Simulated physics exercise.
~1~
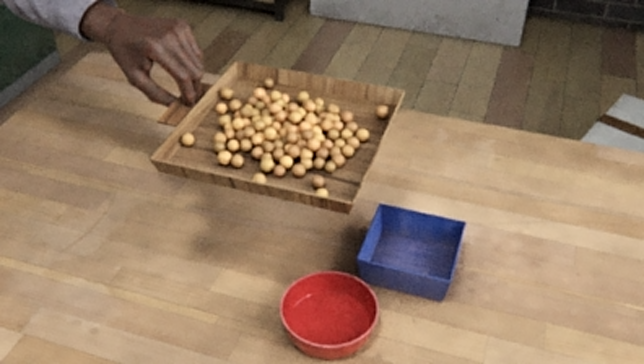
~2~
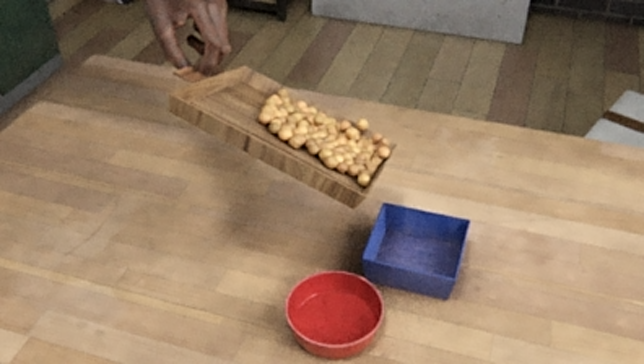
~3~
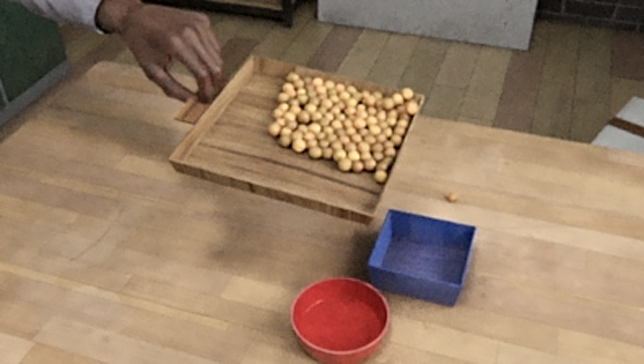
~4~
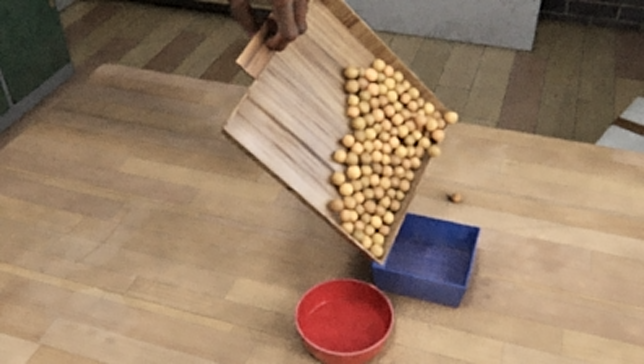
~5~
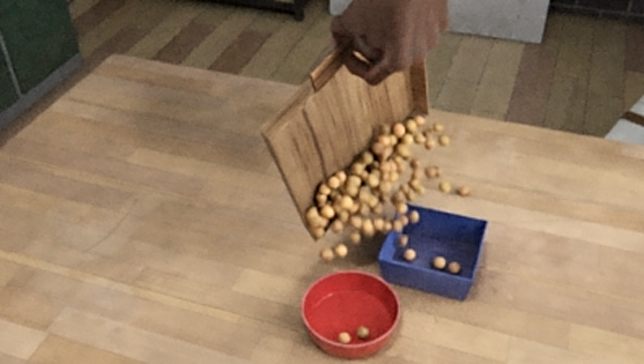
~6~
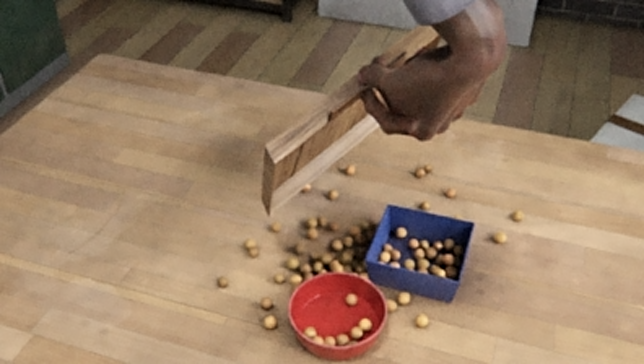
In the video, a hand tilts a wooden tray of small round beads to the right, levels it, then tips it steeply above a red dish and a blue tin, spilling the beads; some land in the tin, a few in the dish, and most scatter across the table.
